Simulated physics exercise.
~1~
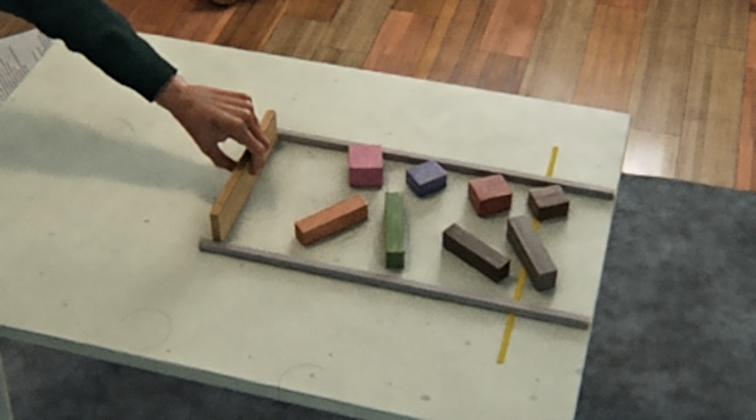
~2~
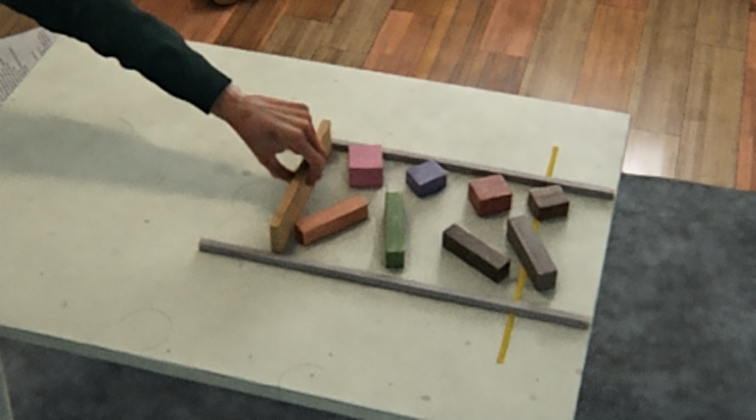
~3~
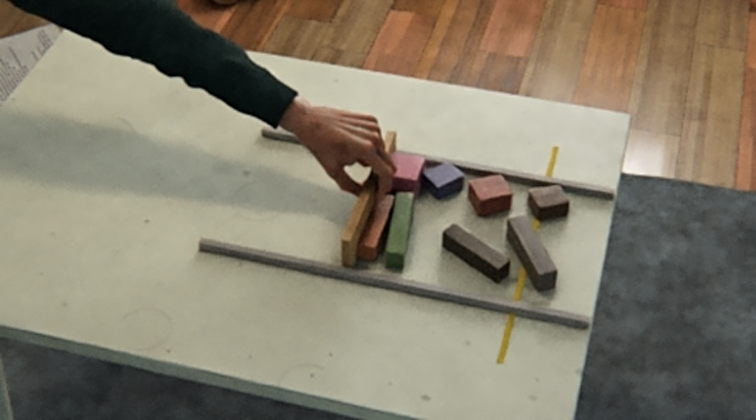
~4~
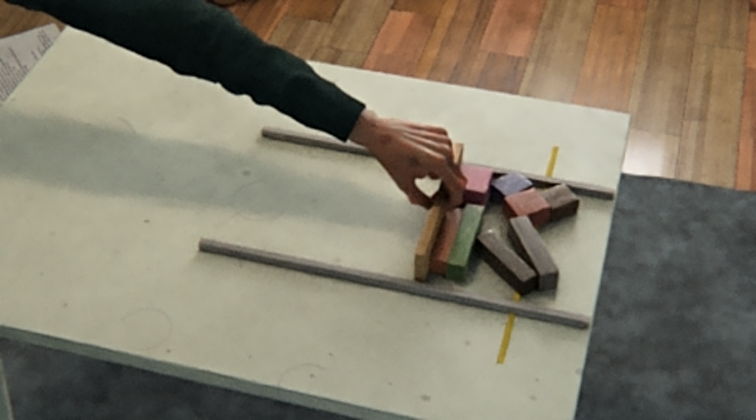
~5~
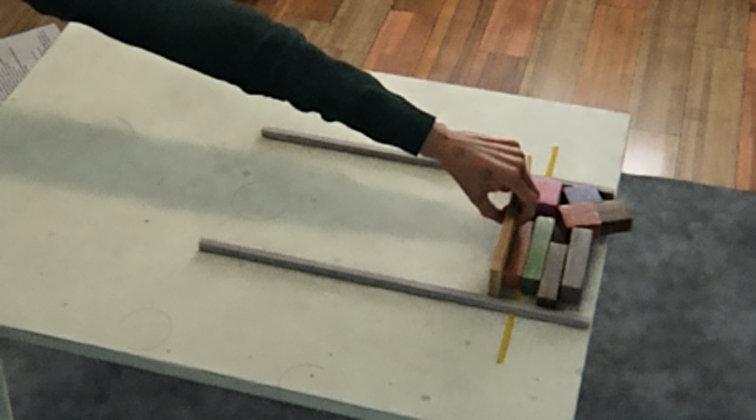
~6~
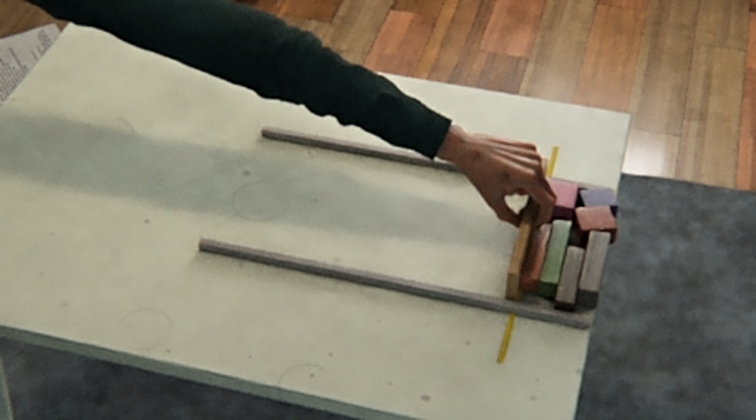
We see a hand slide an upright wooden board rightward between two rails on a table, gathering scattered coloured blocks into a tight cluster and pushing them to the table's end, where the brown block disappears from view as the board reaches the yellow tape.
